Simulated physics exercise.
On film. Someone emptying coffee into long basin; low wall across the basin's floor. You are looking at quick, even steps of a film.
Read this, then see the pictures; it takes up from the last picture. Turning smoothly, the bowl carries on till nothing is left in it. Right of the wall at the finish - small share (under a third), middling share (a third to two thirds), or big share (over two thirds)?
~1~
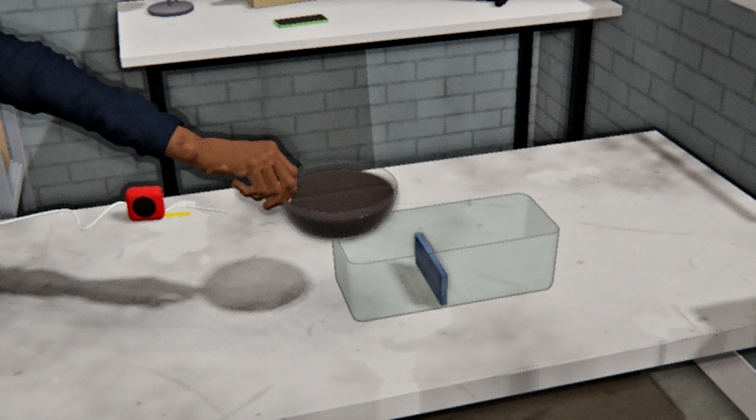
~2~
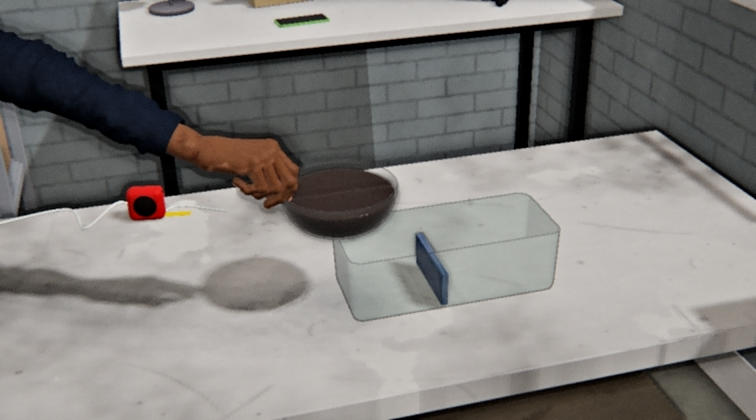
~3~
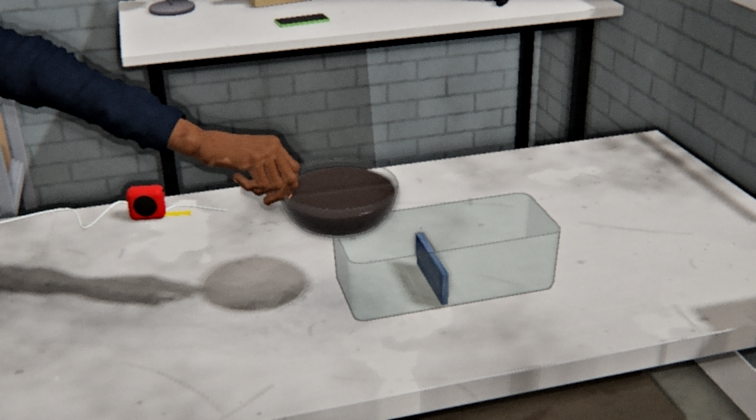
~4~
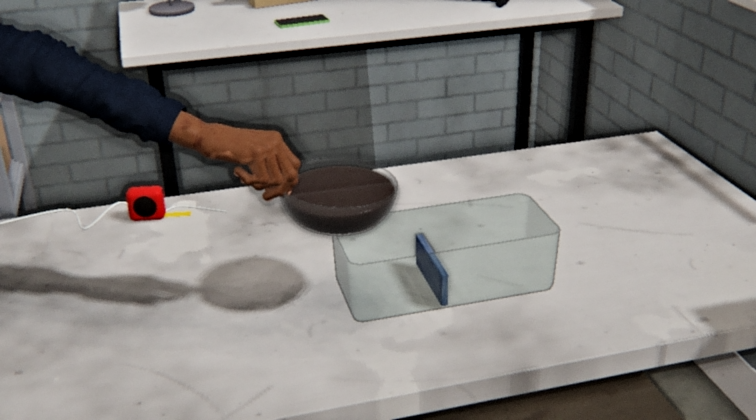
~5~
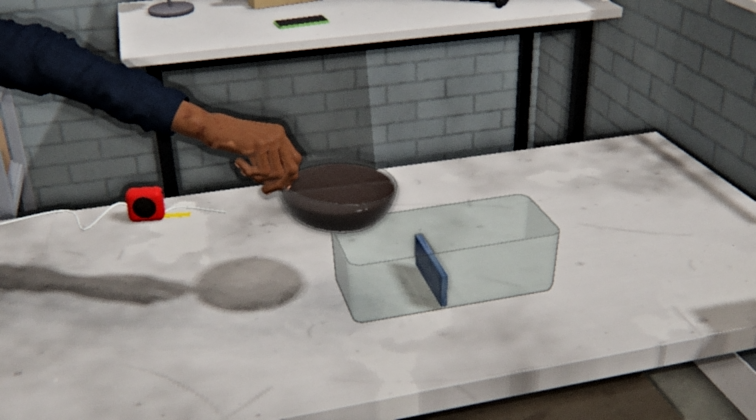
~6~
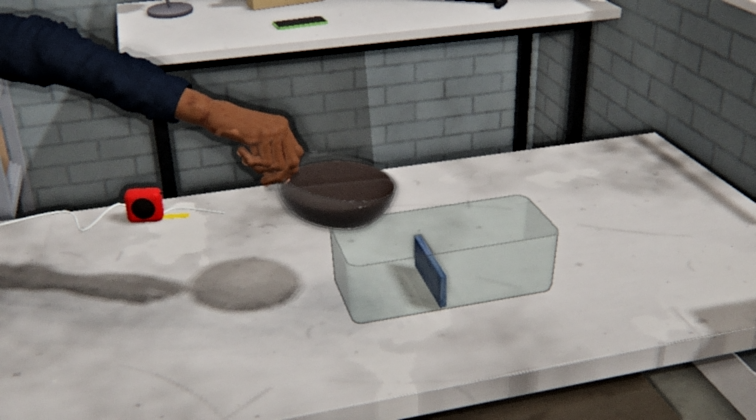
Big.
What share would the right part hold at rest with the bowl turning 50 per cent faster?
Something like 75 in a hundred.
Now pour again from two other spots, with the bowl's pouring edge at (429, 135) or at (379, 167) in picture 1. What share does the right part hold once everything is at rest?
Close to 90 in a hundred, then close to 80 in a hundred.
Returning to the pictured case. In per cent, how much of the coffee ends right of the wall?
Estimate: Some 90 per cent.
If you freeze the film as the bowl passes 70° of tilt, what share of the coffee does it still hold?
40 %.
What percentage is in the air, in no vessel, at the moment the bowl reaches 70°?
That comes to near 45 percent.
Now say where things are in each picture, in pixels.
Tilt 0°; pouring edge (394, 179); surface from (281, 200) to (391, 184); the long basin's rim runs from (339, 244) to (544, 212); the wall's top is at (431, 255), in the first picture.
Tilt 1°; pouring edge (395, 178); surface from (281, 199) to (392, 183), in the second picture.
Tilt 2°; pouring edge (395, 178); surface from (282, 197) to (392, 182), in the third picture.
Tilt 5°; pouring edge (395, 179); surface from (281, 195) to (392, 181), in the fourth picture.
Tilt 8°; pouring edge (394, 180); surface from (282, 192) to (392, 179), in the fifth picture.
Tilt 13°; pouring edge (393, 181); surface from (280, 188) to (391, 176), in the sixth picture.
A moment on, the bowl is tipped part way and 39 per cent is still to pour, 4 is left of the wall and 13 right of it.
Next, the bowl is tipped right over and 1 per cent is still to pour, 6 is left of the wall and 82 right of it.
Then the bowl is tipped right over and 0 per cent is still to pour, 9 is left of the wall and 89 right of it.
Later the bowl is tipped right over and 0 per cent is still to pour, 9 is left of the wall and 89 right of it.
In the end 9 per cent lies left of the wall, 89 right of it and 2 outside.
